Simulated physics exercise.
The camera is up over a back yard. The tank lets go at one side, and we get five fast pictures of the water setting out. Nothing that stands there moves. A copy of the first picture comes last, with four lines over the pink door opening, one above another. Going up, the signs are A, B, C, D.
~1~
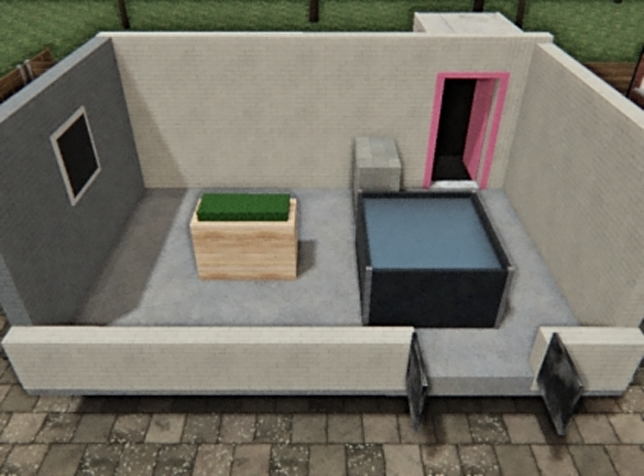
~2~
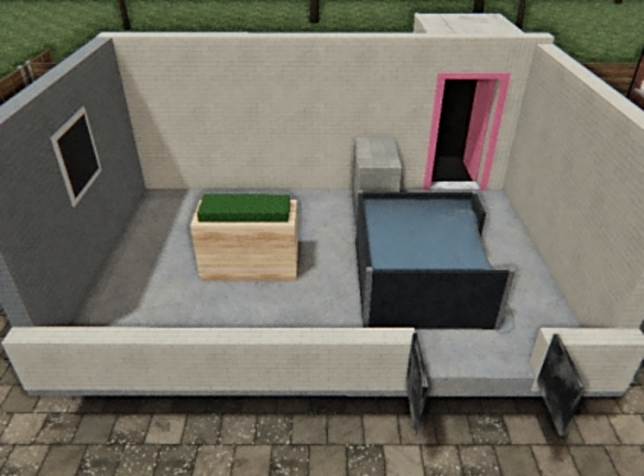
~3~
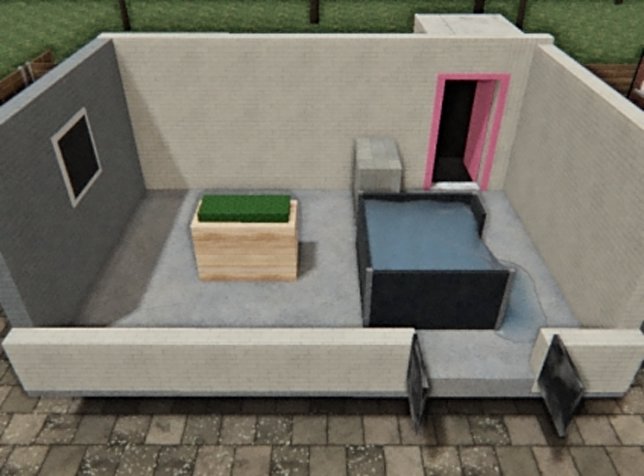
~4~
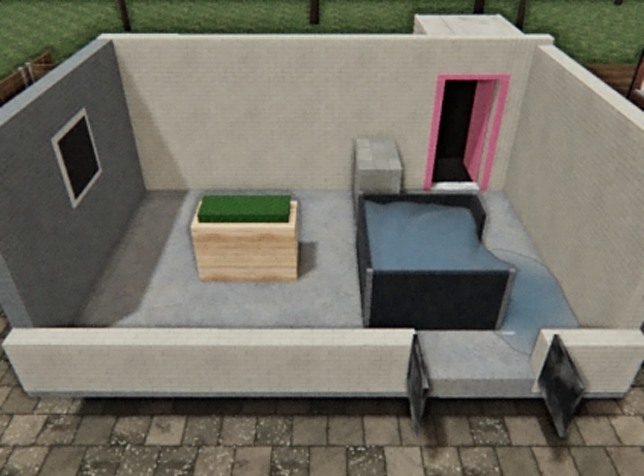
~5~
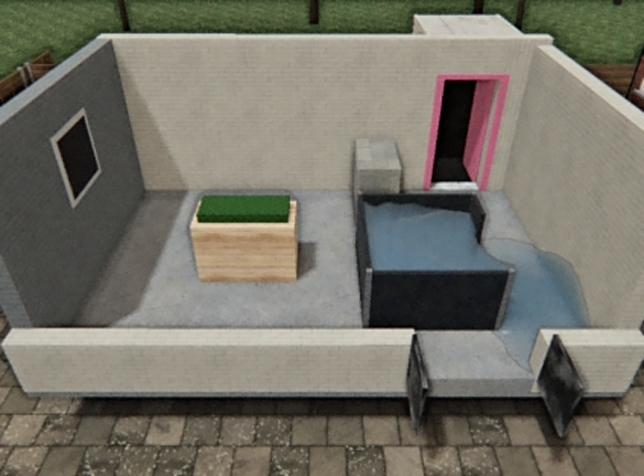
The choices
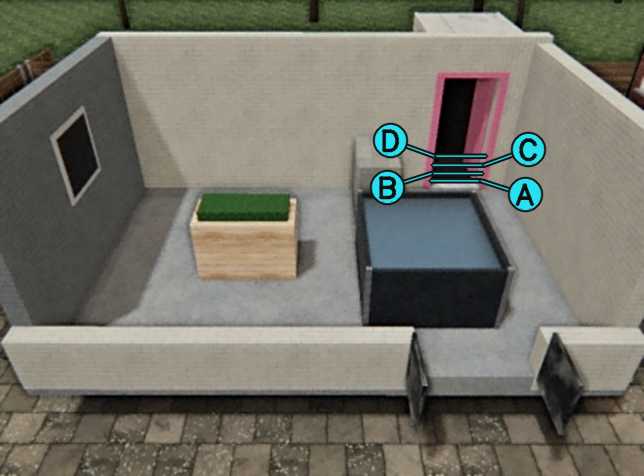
Water pours out through the open right side of a dark tank in a walled back yard, seen from above by a still camera. A wooden planter topped with green stands left of the tank, a pink doorway is behind it, and an open gate is in front. The water slopes down inside the tank and spreads over the grey ground towards the right wall and the front.
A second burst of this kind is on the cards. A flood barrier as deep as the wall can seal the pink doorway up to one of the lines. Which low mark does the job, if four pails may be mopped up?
B is the one.
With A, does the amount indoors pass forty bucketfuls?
No.
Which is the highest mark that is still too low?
Here it is mark A.
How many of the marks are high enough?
Three of them.
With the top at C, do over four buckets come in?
No.
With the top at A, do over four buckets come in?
Yes, that goes wrong.
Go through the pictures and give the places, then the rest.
In the first picture, water in the tank at rest, its middle at (426, 232); foot of the pink doorway at (454, 189); open gate at (477, 324).
In the second picture, water covers 2 % of the ground, its front hidden from here.
In the third picture, 5 % of the ground under water, visible out to (513, 266).
In the fourth picture, 8 % of the ground under water, visible out to (550, 271).
In the fifth picture, 11 % of the ground under water, visible out to (535, 247).
In cyan, A at (455, 180); B at (457, 173); C at (458, 165); D at (460, 156); from the bottom up A, B, C, D.
For mark A, about 13 bucketfuls get in.
For mark B, a splash gets over, under a bucket.
For mark C, nothing gets over.
For mark D, nothing gets over.
